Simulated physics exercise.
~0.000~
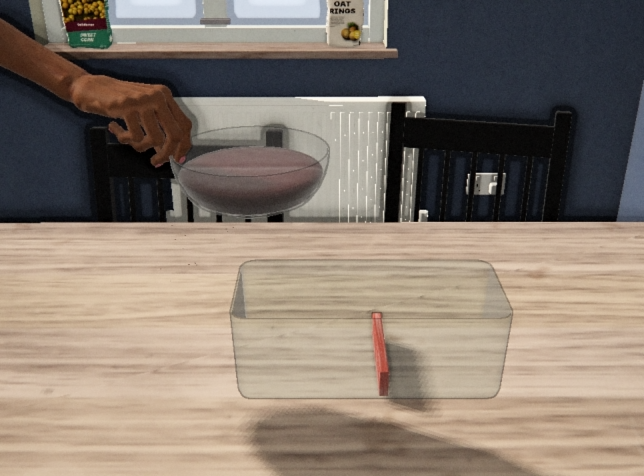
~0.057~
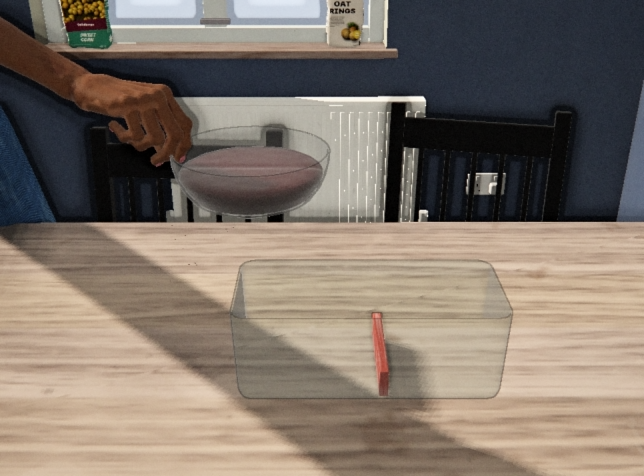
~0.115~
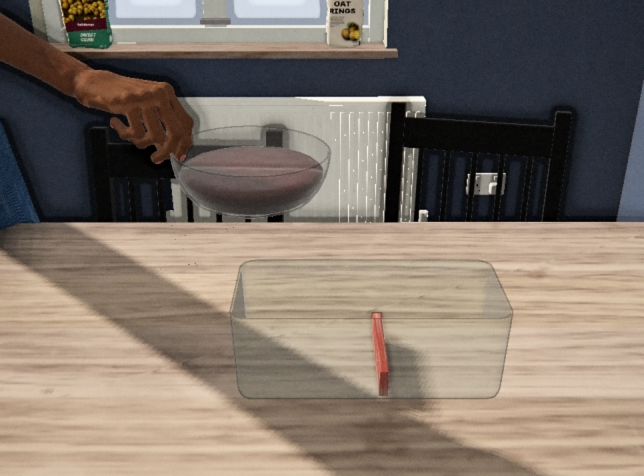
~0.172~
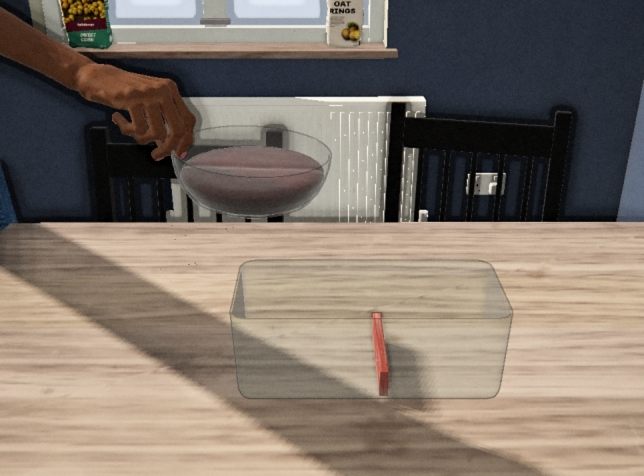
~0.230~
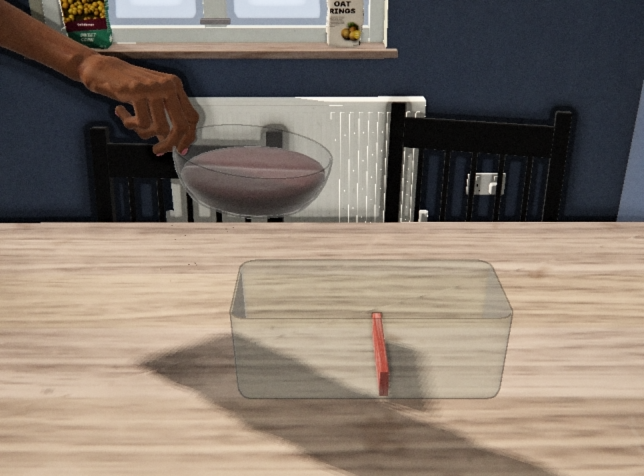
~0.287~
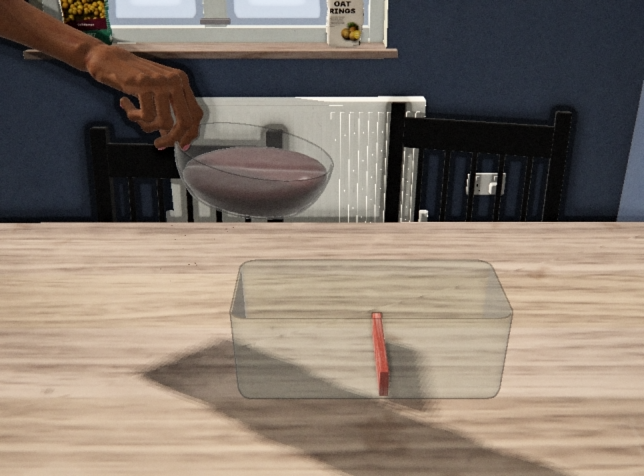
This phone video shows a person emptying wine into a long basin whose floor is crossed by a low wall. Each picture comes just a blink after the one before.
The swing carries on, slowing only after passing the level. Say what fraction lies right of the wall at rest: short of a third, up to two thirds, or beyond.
At least a third, at most two thirds.
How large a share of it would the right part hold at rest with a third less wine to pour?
About 15 %.
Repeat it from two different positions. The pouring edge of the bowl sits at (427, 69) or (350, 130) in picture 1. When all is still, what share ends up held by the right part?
70 and 65 per cent.
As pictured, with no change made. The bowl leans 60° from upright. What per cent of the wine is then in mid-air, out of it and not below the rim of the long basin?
It's close to 35 percent.
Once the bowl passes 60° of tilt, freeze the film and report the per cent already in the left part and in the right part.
5 % left, 10 % right.
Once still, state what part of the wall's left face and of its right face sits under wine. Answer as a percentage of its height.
Left 50 per cent, right 40.
A moment on, the bowl is tipped part way and 47 per cent is still to pour, 7 is left of the wall and 10 right of it.
Next, the bowl is tipped on its side and 4 per cent is still to pour, 47 is left of the wall and 41 right of it.
Then the bowl is tipped on its side and 0 per cent is still to pour, 57 is left of the wall and 42 right of it.
Later the bowl is tipped on its side and 0 per cent is still to pour, 57 is left of the wall and 42 right of it.
In the end 57 per cent lies left of the wall, 42 right of it and 1 outside.
